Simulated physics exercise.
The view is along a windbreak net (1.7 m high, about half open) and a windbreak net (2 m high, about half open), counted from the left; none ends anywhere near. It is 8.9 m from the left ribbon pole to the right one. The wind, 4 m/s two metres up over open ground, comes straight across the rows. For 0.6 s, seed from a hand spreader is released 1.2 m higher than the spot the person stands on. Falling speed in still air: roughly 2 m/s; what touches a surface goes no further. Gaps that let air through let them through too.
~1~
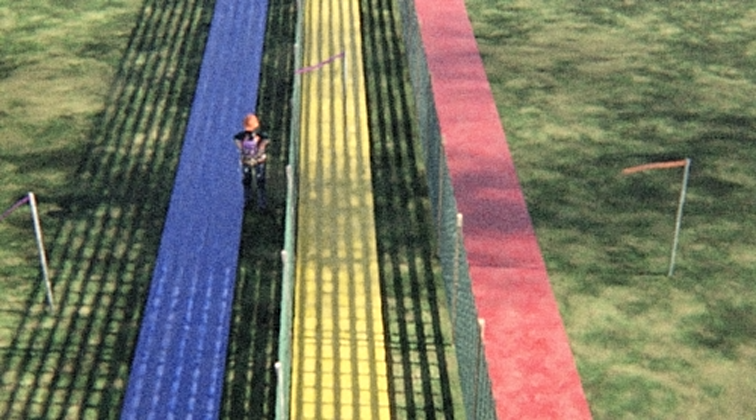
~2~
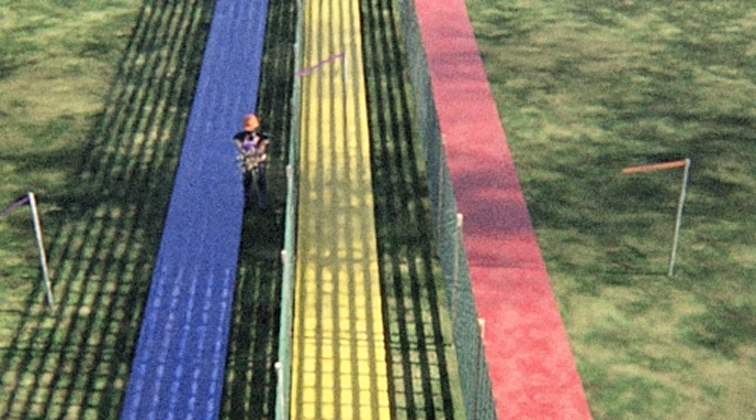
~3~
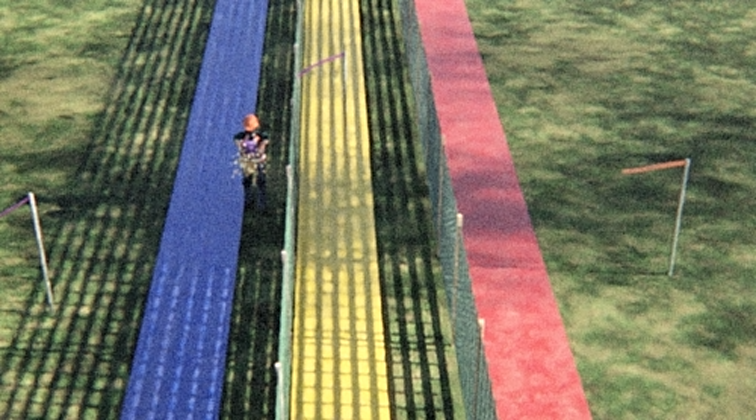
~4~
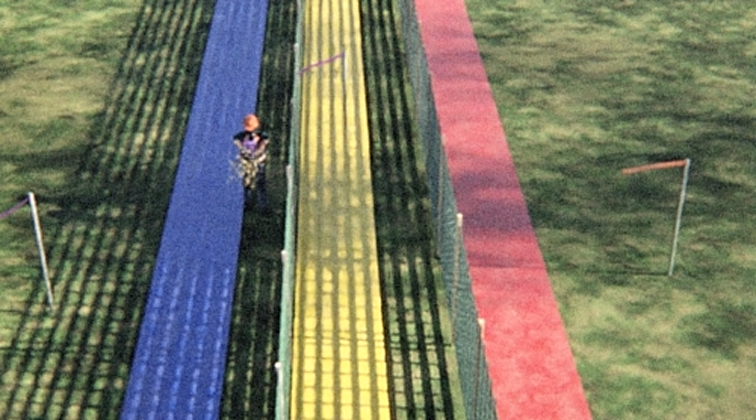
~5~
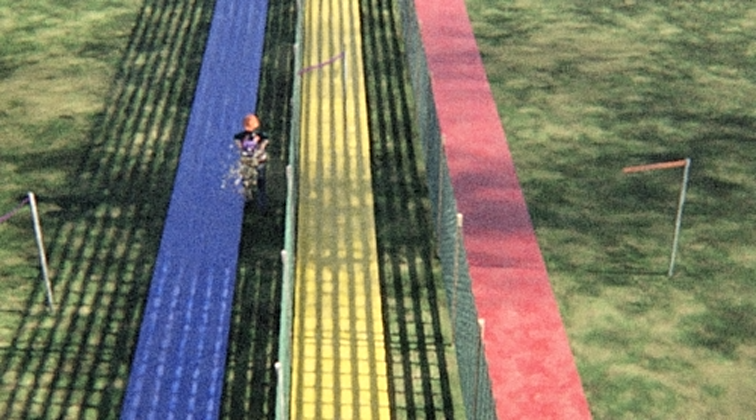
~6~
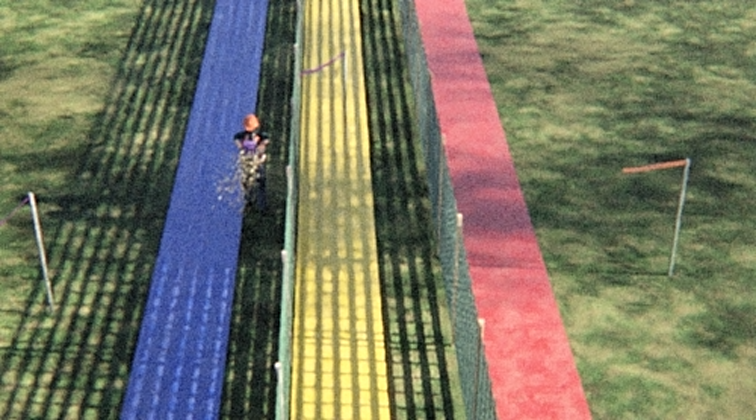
Person standing beside a blue strip releasing a small cloud of seed that spreads and drifts slightly left, near net fences.
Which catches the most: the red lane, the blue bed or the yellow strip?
The biggest share falls on the blue one.
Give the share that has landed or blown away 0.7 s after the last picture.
About 65 %.
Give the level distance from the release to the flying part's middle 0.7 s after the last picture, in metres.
About 0.5 m.
Then, 0.7 s after the last picture, 35 % is in the air or yet to come; 0 % lies on the yellow strip, 57 % on the blue bed and 0 % on the red lane; the middle of what still flies is 0.3 m above the low ground, near (220, 210).
Then, 1.5 s after the last picture, 1 % is in the air or yet to come; 0 % lies on the yellow strip, 89 % on the blue bed and 0 % on the red lane.
Then, 3.0 s after the last picture, 0 % is in the air or yet to come; 0 % lies on the yellow strip, 89 % on the blue bed and 0 % on the red lane.
Then, 7.5 s after the last picture, 0 % is in the air or yet to come; 0 % lies on the yellow strip, 89 % on the blue bed and 0 % on the red lane.
Then, 44.5 s after the last picture, 0 % is in the air or yet to come; 0 % lies on the yellow strip, 89 % on the blue bed and 0 % on the red lane.
